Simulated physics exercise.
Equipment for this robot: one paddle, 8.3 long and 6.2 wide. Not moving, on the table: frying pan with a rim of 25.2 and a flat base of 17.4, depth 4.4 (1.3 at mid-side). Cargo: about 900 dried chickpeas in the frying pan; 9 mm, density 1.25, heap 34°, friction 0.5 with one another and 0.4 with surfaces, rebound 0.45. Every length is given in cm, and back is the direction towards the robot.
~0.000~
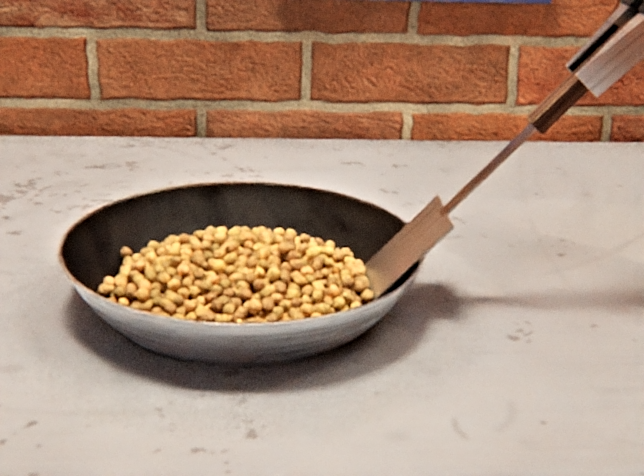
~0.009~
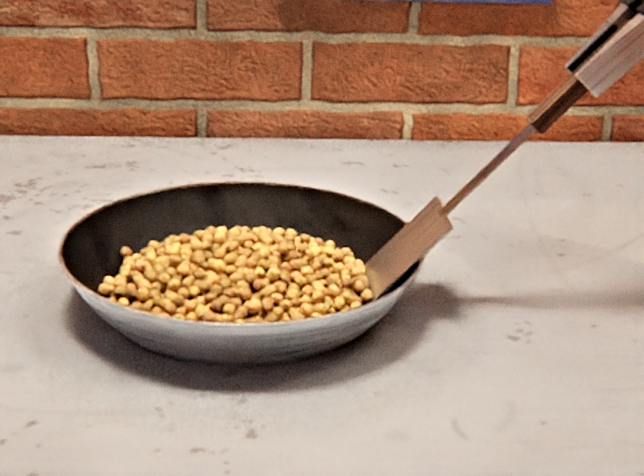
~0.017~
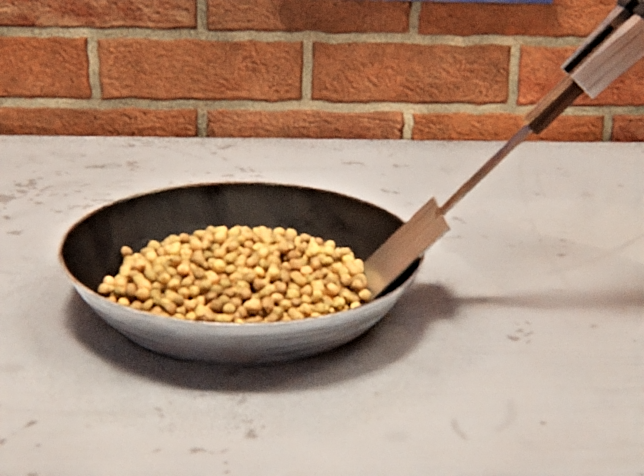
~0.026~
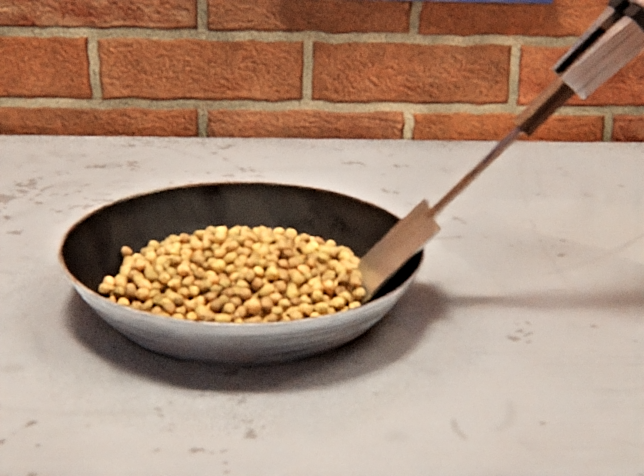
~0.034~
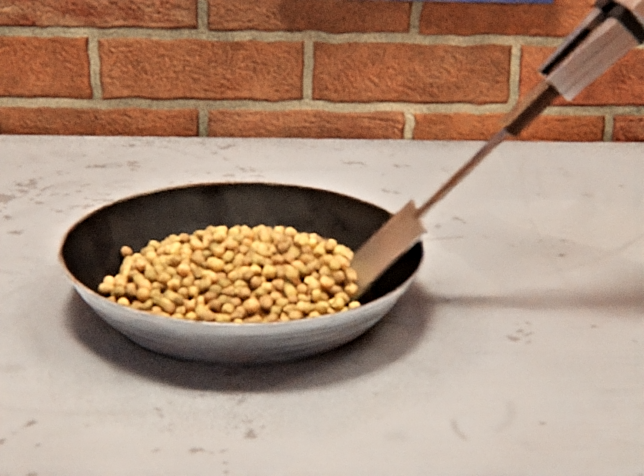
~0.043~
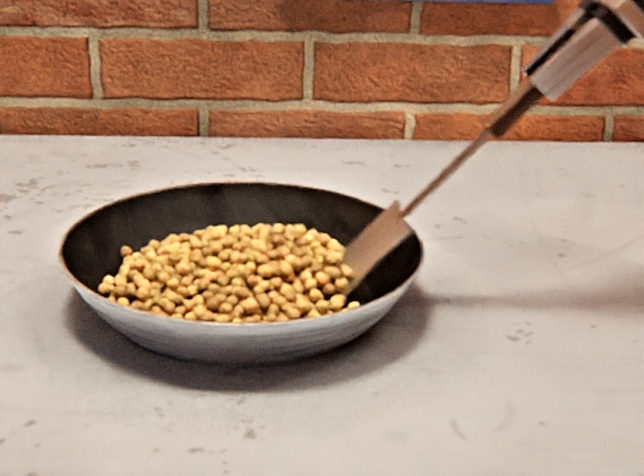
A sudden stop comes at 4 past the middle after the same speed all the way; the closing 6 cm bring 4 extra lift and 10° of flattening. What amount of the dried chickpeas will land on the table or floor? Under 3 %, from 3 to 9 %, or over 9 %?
Over 9 %.
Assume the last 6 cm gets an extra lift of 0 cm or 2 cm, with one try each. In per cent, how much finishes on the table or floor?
Try one gives about 0 in a hundred, try two about 5 in a hundred.
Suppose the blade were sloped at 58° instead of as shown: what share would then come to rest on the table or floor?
About 10 per cent.
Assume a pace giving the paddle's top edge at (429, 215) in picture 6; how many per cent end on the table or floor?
That share would be some 0 percent.
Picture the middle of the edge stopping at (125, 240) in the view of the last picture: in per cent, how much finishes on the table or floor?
Estimate: Approx. 20 %.
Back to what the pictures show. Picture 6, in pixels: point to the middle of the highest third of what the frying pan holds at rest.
Pixel estimate: About (174, 273).
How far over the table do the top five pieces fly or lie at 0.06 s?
About 5 centimetres.
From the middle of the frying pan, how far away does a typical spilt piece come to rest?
Roughly 46 centimetres.
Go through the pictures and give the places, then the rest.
The first picture shows the paddle top edge at (446, 211), sloping 48°; upper third of the load around (245, 273), from x 105 to 370, top at y 230; 900 in the frying pan.
The second picture shows the paddle top edge at (445, 211), sloping 48°; upper third of the load around (245, 273), from x 105 to 370, top at y 230.
The third picture shows the paddle top edge at (442, 212), sloping 48°; upper third of the load around (247, 273), from x 105 to 370, top at y 230.
The fourth picture shows the paddle top edge at (433, 213), sloping 48°; upper third of the load around (250, 272), from x 105 to 365, top at y 230.
The fifth picture shows the paddle top edge at (419, 215), sloping 48°; upper third of the load around (255, 271), from x 105 to 365, top at y 230.
The sixth picture shows the paddle top edge at (403, 215), sloping 48°; upper third of the load around (257, 269), from x 105 to 365, top at y 230; 900 in the frying pan.
After 0.06 s, sloping 48°, highest piece 6 above the table; 900 in the frying pan.
After 0.09 s, sloping 45°, highest piece 7 above the table; 900 in the frying pan.
After 0.30 s, sloping 38°, highest piece 8 above the table; 786 in the frying pan, 89 on the table or floor, 25 on the blade or in flight.
After 1.35 s, sloping 38°, highest piece 3 above the table; 786 in the frying pan, 114 on the table or floor.
In the end, 786 in the frying pan, 114 on the table or floor. That is 13 % on the table or floor.
